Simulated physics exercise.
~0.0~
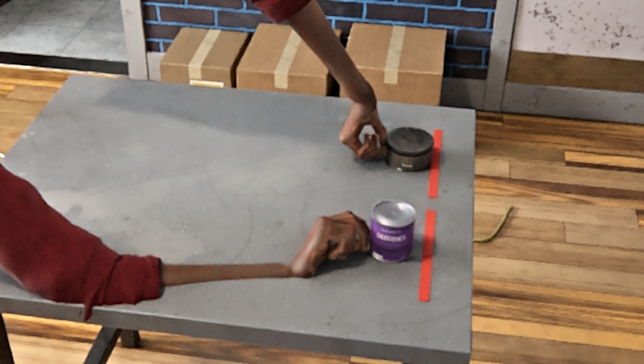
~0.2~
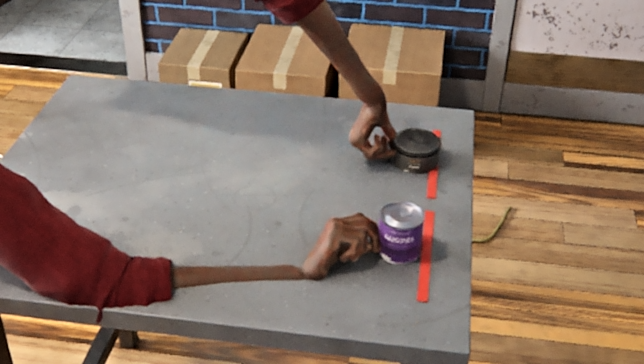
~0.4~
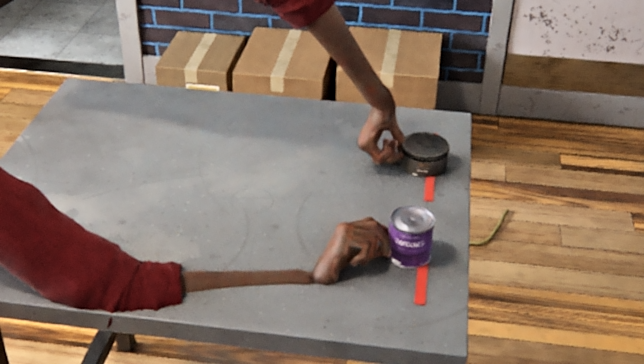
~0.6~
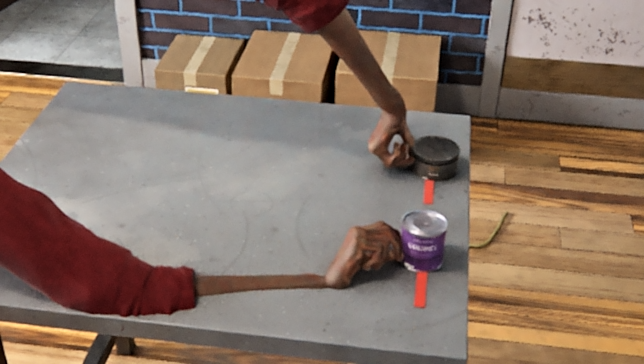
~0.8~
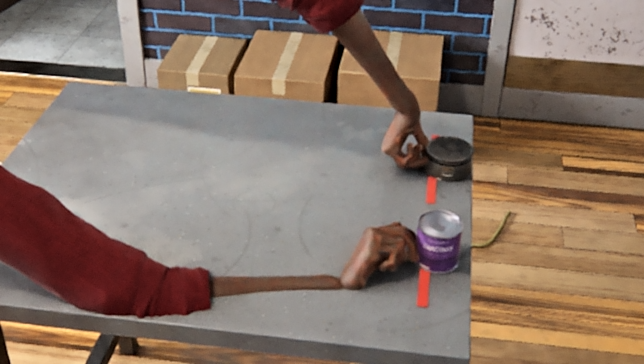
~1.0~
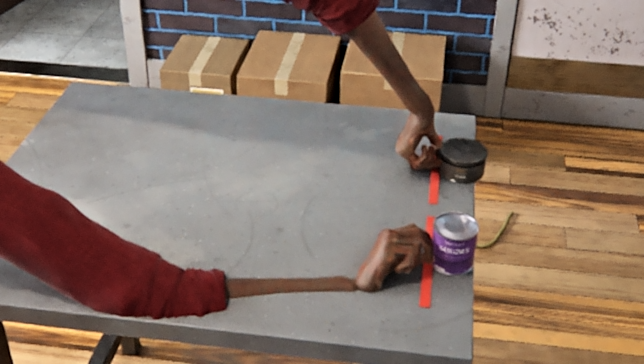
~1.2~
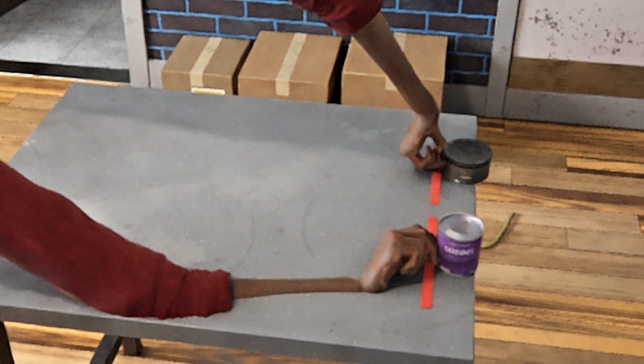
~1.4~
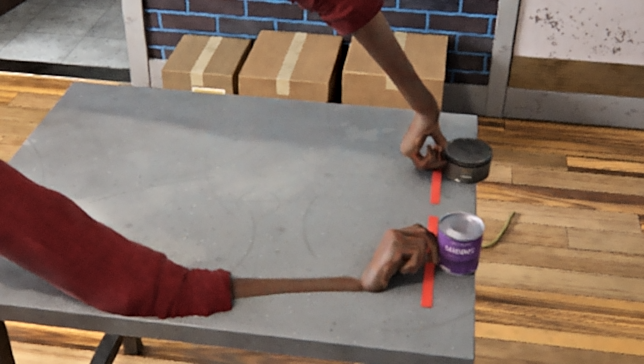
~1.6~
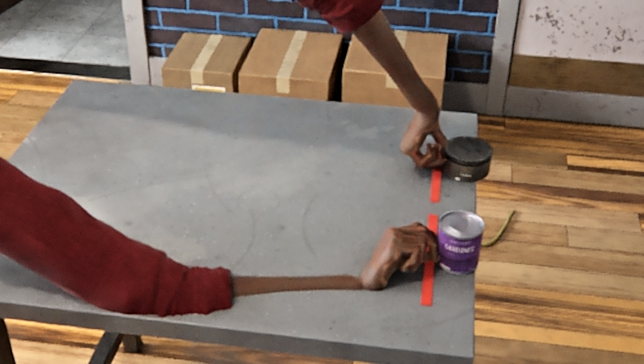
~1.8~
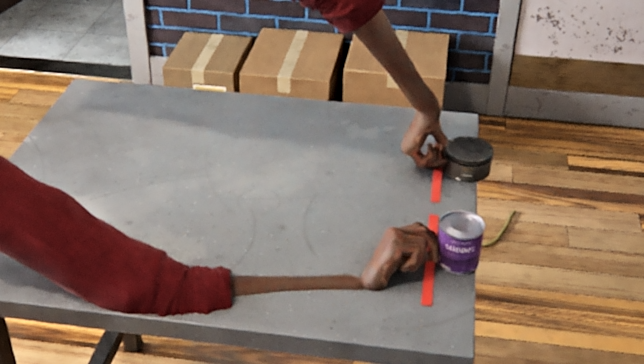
The video shows two hands pushing a round black tub and a purple pot rightward across a gray table, over strips of red tape near the edge. Both containers move a short way, then stop at the table's right edge and remain on it, with the fingers still beside them.
